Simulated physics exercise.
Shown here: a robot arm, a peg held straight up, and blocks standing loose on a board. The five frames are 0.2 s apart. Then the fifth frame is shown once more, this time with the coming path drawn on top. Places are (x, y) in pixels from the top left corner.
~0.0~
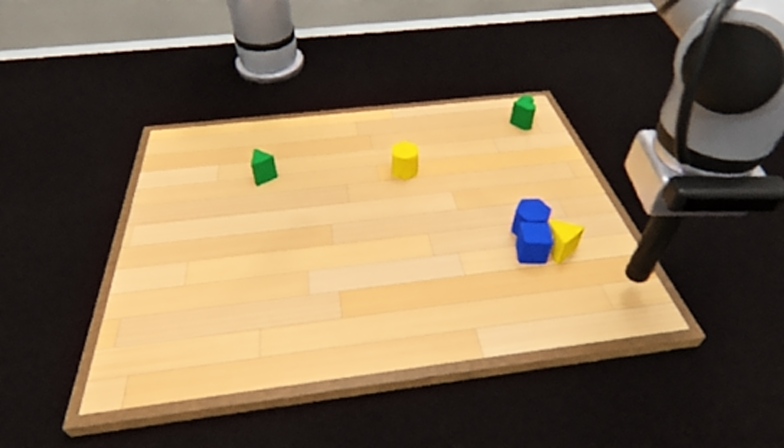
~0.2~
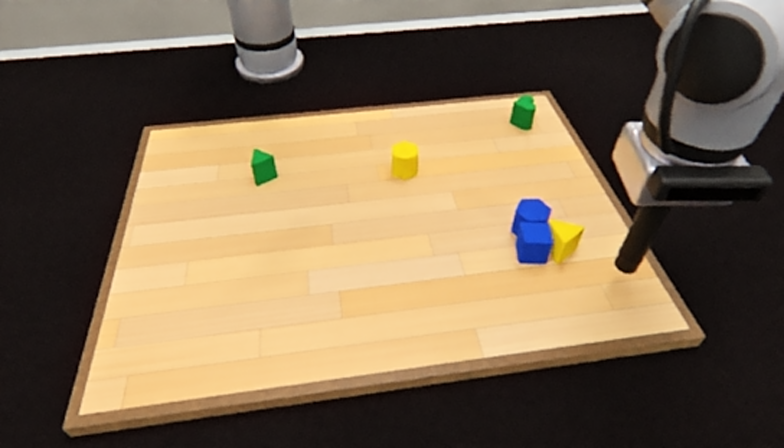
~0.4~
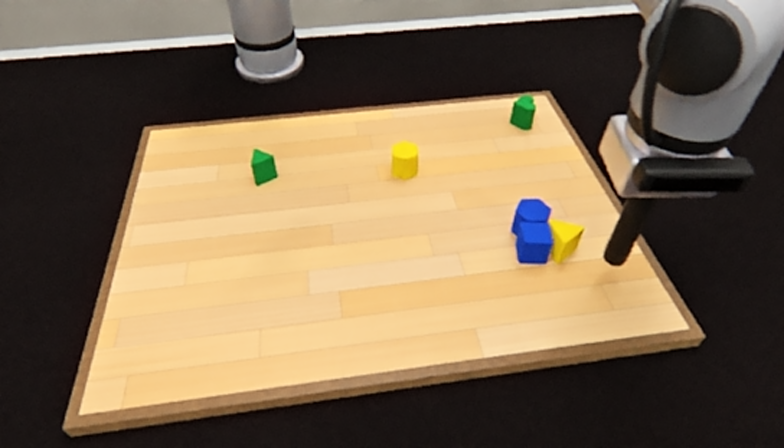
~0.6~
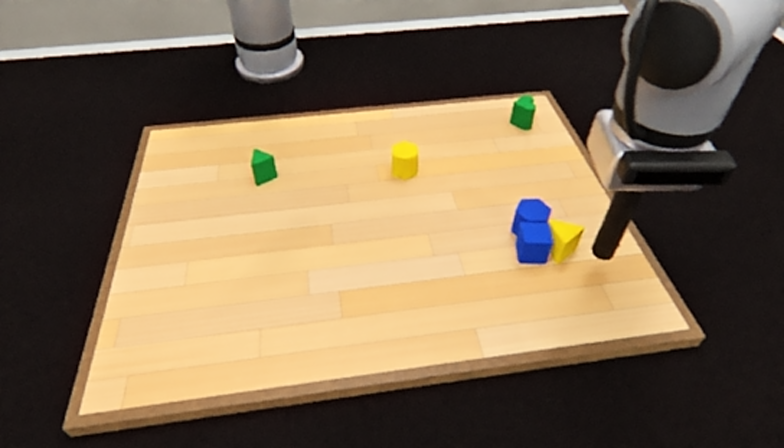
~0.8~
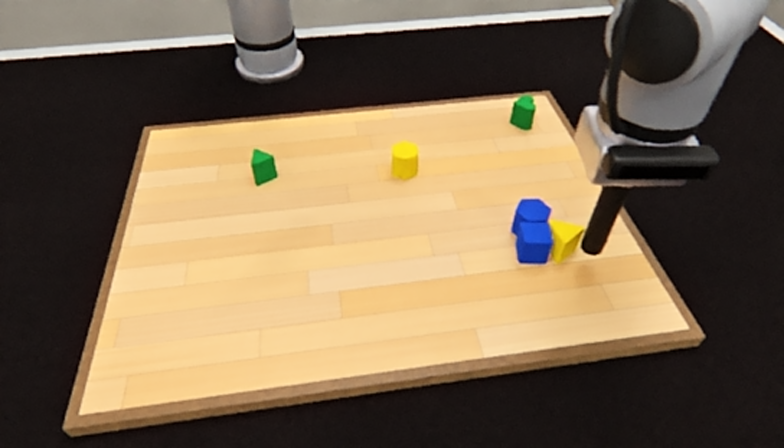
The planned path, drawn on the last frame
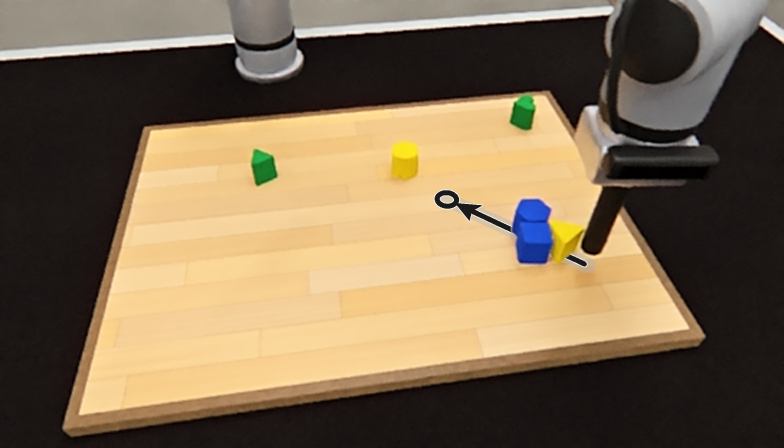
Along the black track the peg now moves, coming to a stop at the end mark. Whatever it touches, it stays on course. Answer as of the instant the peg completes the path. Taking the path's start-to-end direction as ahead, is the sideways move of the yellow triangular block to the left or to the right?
Gets pushed left.
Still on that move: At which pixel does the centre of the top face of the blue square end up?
Its top centre is at about (509, 230).
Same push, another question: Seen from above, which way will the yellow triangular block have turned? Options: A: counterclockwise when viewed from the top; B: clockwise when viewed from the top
Letter A.
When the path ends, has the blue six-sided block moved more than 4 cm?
Yes
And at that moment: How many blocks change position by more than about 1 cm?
3 or more blocks.
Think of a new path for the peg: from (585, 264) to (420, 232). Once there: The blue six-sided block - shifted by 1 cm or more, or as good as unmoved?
By then it is displaced.
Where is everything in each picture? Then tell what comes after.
In the first picture, peg tip (636, 275); block tops, yellow six-sided block (405, 150); blue six-sided block (534, 209); blue square (537, 232); yellow triangular block (566, 229).
In the second picture, peg (625, 266); blocks unchanged.
In the third picture, peg (614, 259); blocks unchanged.
In the fourth picture, peg (602, 253); blocks unchanged.
In the fifth picture, peg (591, 248); yellow six-sided block (405, 150); blue six-sided block (534, 209); blue square (537, 232); yellow triangular block (566, 229).
Path on the board, from (585, 264) directly to (447, 199).
On the path given first. One third of the way, peg (539, 225); blue six-sided block (502, 194), turned 65° clockwise; blue square (513, 229), turned 55° anticlockwise; yellow triangular block (519, 212), turned 40° anticlockwise.
Two thirds of the way, peg (491, 203); blue six-sided block (475, 181); blue square (509, 230), turned 75° anticlockwise; yellow triangular block (469, 200), turned 25° anticlockwise.
At the end, peg (449, 183); yellow six-sided block in place; blue six-sided block (454, 162), turned 205° clockwise; blue square (509, 230), turned 75° anticlockwise; yellow triangular block (445, 192), turned 115° anticlockwise.
